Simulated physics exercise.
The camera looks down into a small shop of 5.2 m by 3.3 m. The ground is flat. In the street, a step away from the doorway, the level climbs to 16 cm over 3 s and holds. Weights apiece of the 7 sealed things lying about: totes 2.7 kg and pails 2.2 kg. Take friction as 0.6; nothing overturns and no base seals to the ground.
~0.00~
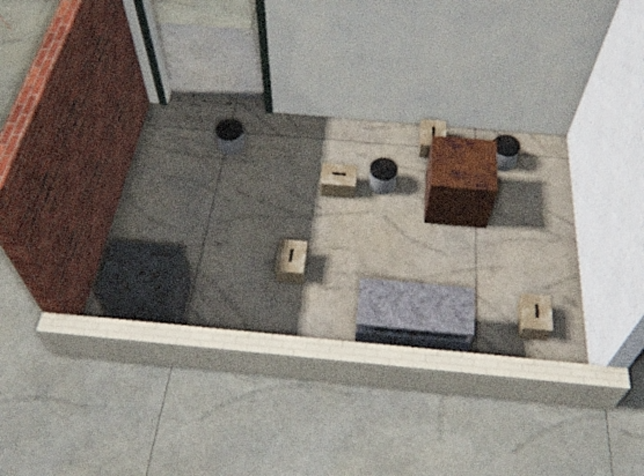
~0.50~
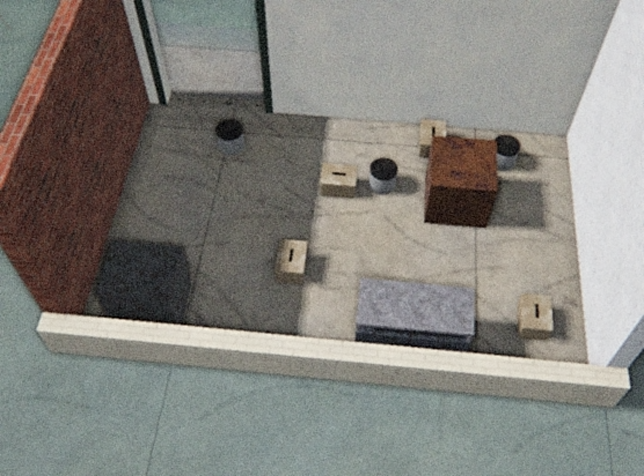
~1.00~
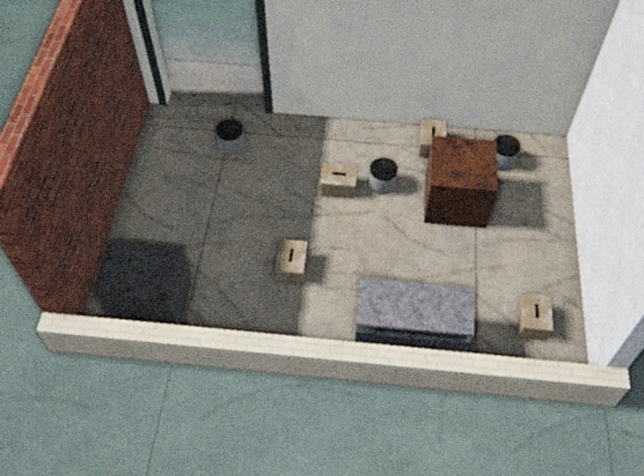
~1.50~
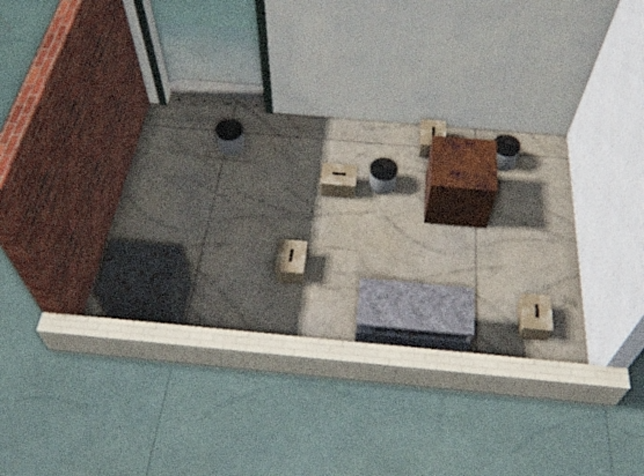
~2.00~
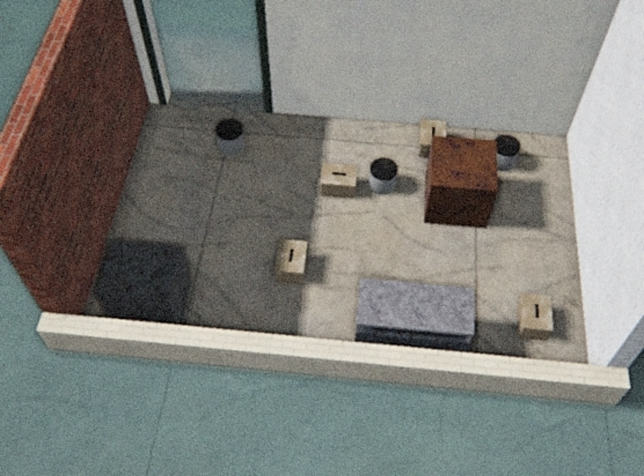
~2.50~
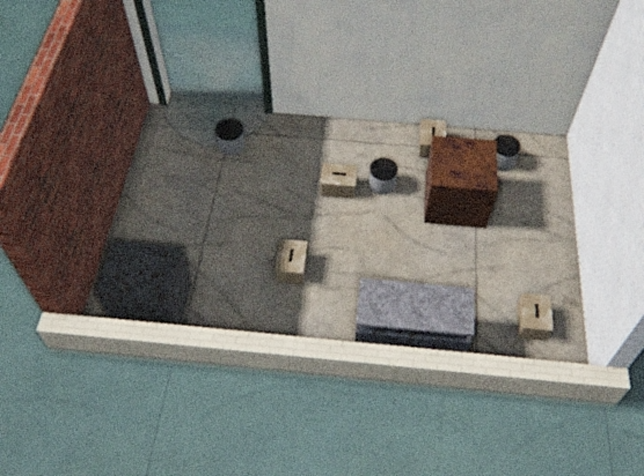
Greenish water spreads over the bare pavement around a small walled room, surrounding its outer walls, then creeps up through the doorway gap at the back left until it reaches the inner edge. Inside, the pale boxes, dark-topped pails, rusty brown block and grey slab all stay where they are.
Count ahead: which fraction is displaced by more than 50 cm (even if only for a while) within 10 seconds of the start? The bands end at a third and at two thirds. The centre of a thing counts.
That comes to not even a third.
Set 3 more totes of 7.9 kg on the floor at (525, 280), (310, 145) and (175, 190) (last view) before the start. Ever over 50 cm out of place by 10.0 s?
In turn: Less, short of it, more.
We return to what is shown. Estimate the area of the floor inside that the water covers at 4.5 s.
Some 6.0 m2.
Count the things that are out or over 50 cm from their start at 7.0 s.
I count 2.
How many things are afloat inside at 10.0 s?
5 of them.
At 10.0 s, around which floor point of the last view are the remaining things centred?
At about (449, 216).
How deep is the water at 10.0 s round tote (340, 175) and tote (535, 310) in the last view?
Roughly 2 and 5 cm.
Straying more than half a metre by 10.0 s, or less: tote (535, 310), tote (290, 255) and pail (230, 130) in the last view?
In that order: Short of it, over, over.
After 3.5 s 0 of 7 are over 50 cm from their spots; 0 afloat.
After 4.5 s 1 of 7 are over 50 cm from their spots; 0 afloat.
After 7.0 s 2 of 7 are over 50 cm from their spots; 1 afloat.
After 10.0 s 2 of 7 are over 50 cm from their spots, and 2 have been at some point; 5 afloat.
